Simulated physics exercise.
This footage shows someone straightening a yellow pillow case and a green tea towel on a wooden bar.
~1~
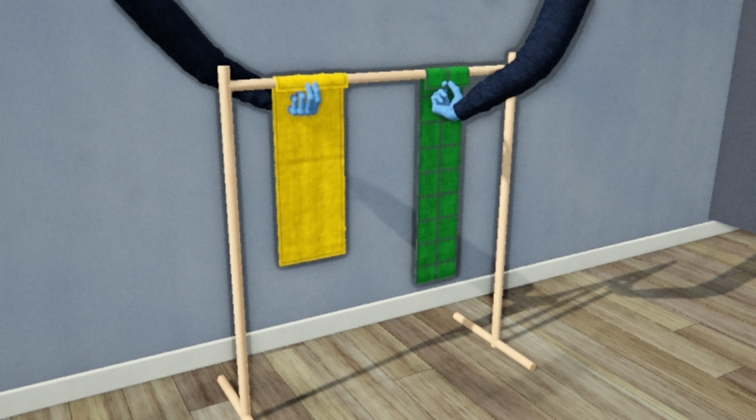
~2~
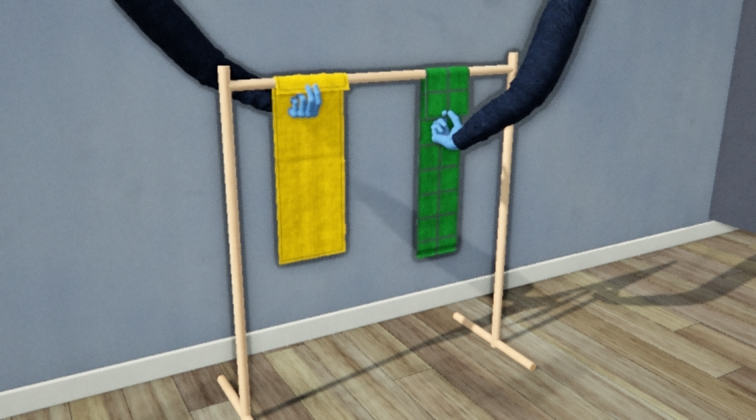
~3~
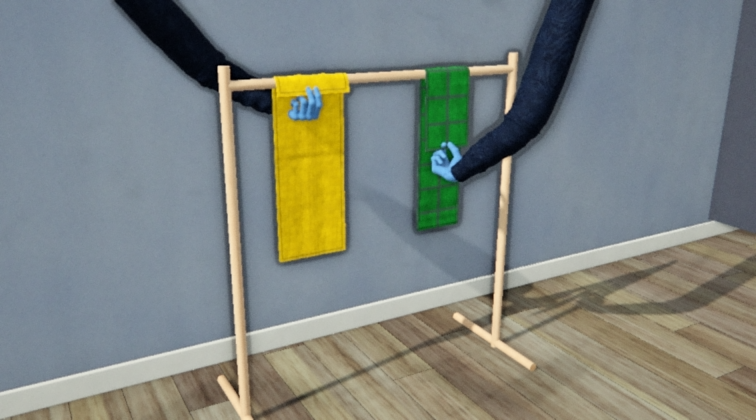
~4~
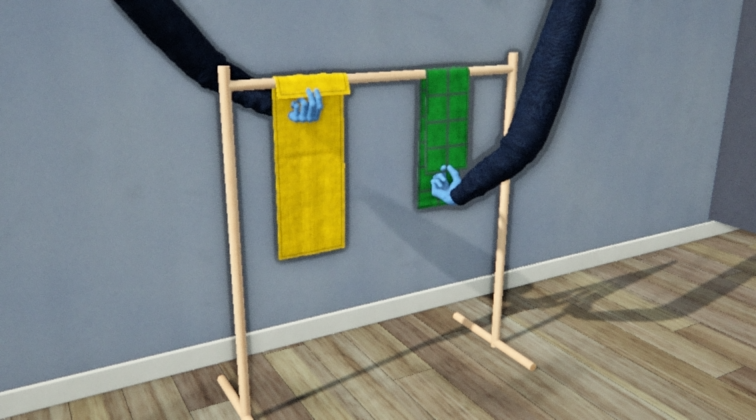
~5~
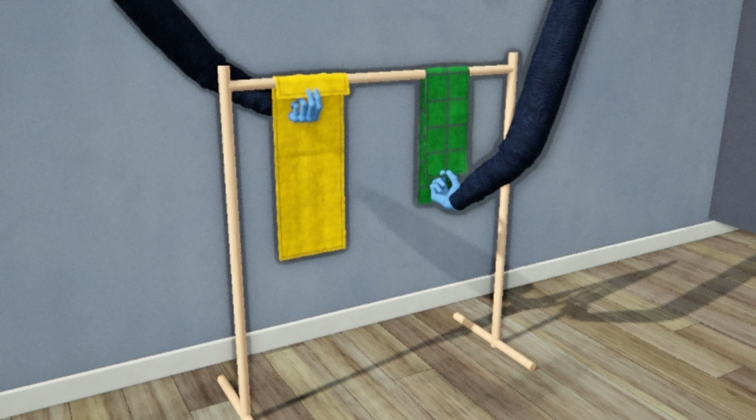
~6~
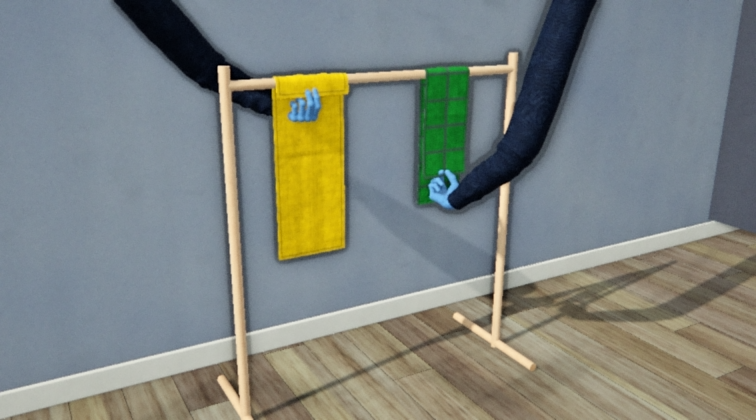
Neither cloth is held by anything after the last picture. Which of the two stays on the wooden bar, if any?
Outcome: I expect the yellow pillow case is going to drop away; I expect the green tea towel is going to remain in place.
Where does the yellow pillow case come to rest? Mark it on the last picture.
(319, 399).
Then, 0.38 s later than the last view, pillow case clear of the rail and dropping near (313, 267); tea towel at rest on the rail.
Then, 0.66 s later than the last view, pillow case in a heap on the floor near (317, 395); tea towel at rest on the rail.
Finally, pillow case in a heap on the floor near (319, 399); tea towel at rest on the rail. The yellow pillow case slides off and the green tea towel hangs there.
